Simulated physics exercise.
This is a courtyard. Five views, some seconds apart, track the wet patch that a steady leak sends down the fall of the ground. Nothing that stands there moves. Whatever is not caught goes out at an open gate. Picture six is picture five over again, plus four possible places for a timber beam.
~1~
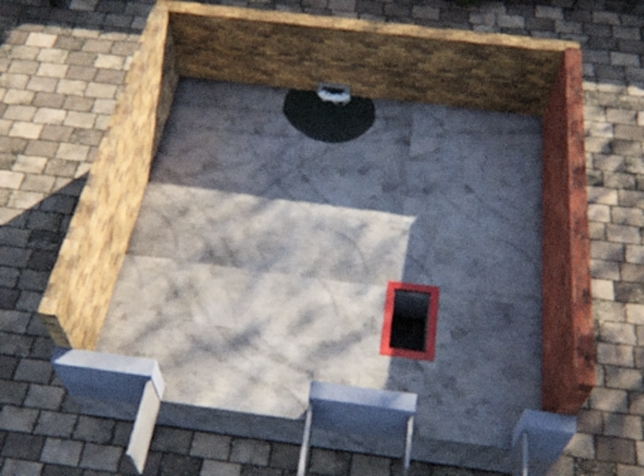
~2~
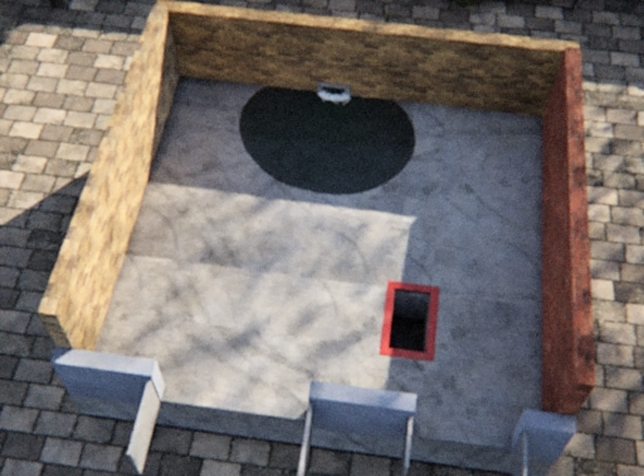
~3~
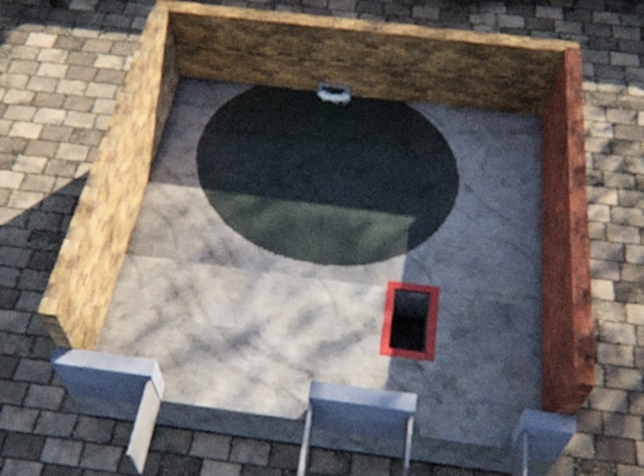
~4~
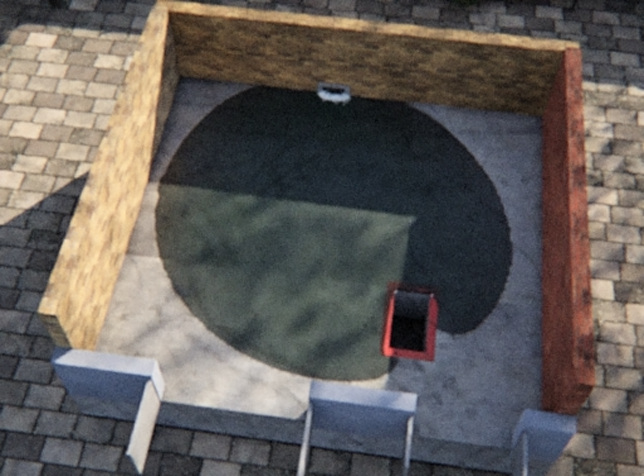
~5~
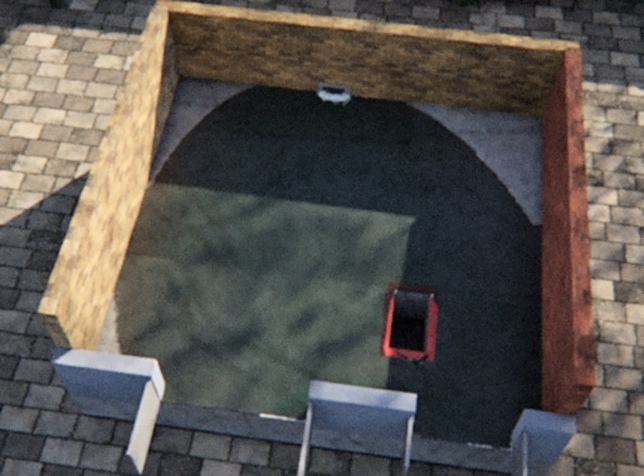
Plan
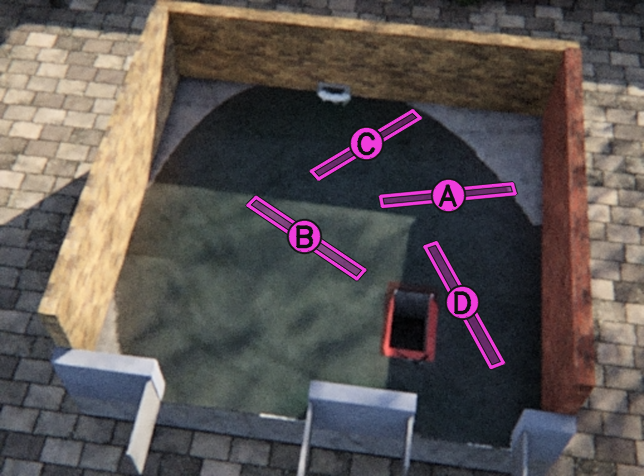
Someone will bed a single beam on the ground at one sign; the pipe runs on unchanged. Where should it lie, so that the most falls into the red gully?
Use spot B.
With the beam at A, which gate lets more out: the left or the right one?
More leaves on the left.
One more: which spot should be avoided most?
Spot C.
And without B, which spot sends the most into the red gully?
D.
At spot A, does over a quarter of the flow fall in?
No.
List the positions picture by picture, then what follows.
Outfall at (334, 89); red gully at (410, 320); open gate at (461, 426); open gate at (238, 395); water covers 4 % of the ground and shows as far out as (306, 131); red gully still dry.
Water covers 14 % of the ground and shows as far out as (295, 184); red gully still dry.
Water covers 32 % of the ground and shows as far out as (347, 260); red gully still dry.
Water covers 58 % of the ground and shows as far out as (369, 368); red gully taking water.
80 % of the ground is wet; red gully taking water.
On the marked copy, A from (381, 201) to (513, 188); B from (252, 201) to (360, 274); C from (315, 175) to (416, 114); D from (430, 244) to (497, 365).
Choosing A, about 12 % of the stream runs into the red gully, about 88 % out by the gates.
Choosing B, about 35 % of the stream runs into the red gully, about 65 % out by the gates.
Choosing C, about 2 % of the stream runs into the red gully, about 98 % out by the gates.
Choosing D, about 21 % of the stream runs into the red gully, about 79 % out by the gates.
